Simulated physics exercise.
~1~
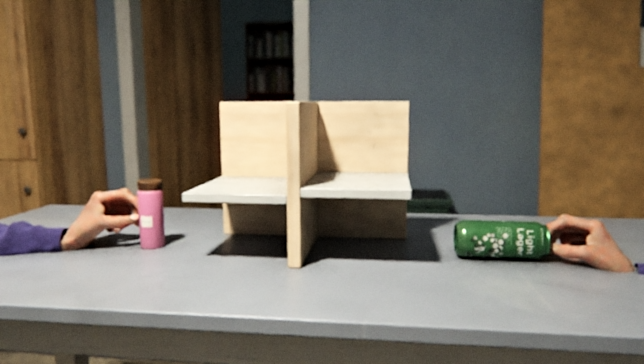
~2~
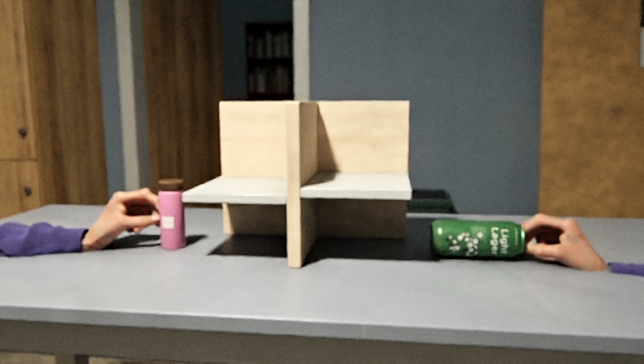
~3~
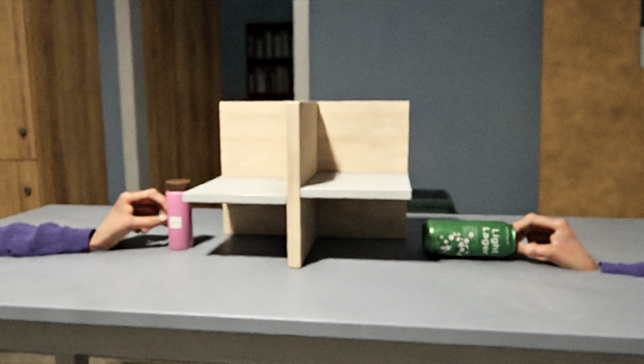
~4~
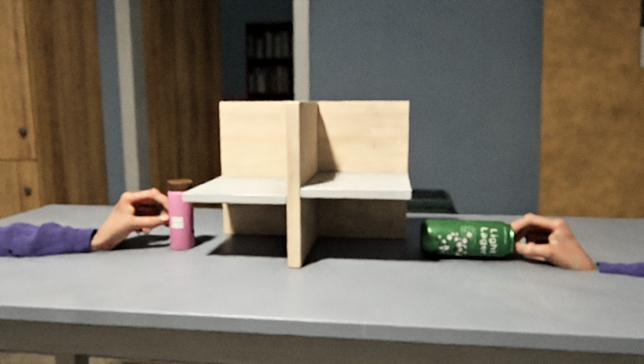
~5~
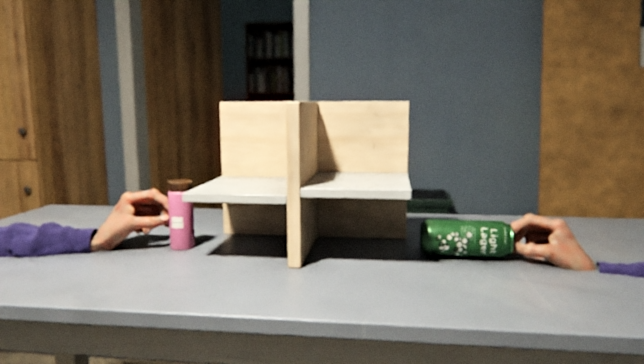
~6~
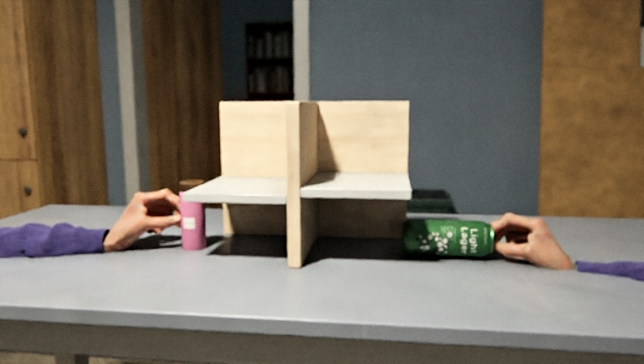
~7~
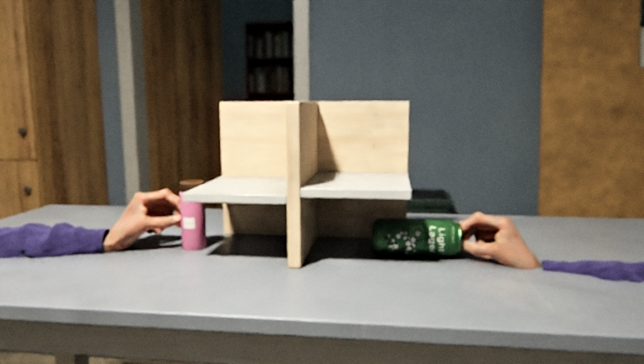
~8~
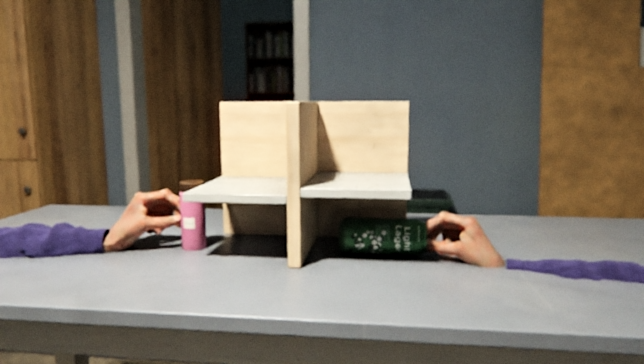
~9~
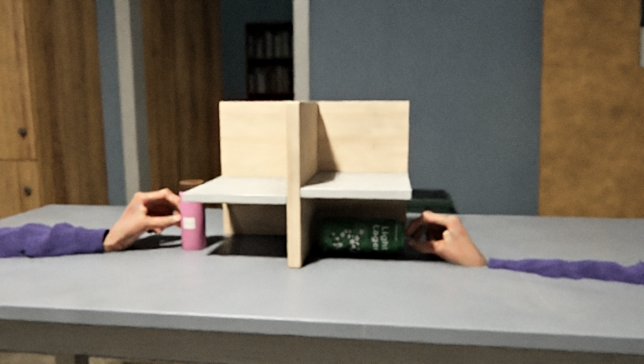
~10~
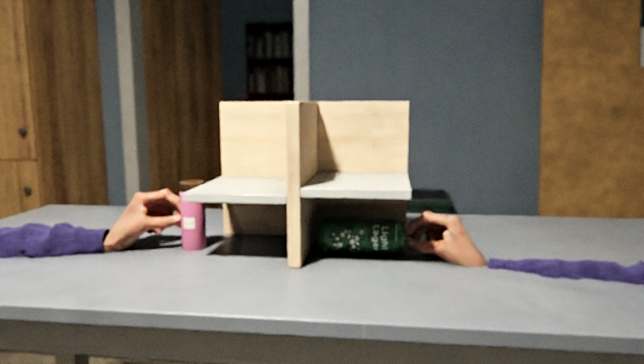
The footage shows two hands sliding an upright pink shaker rightward and a green can on its side leftward toward a wooden shelf on a table. The shaker stops at the left shelf's edge, while the can slides beneath the right side and comes to rest there.
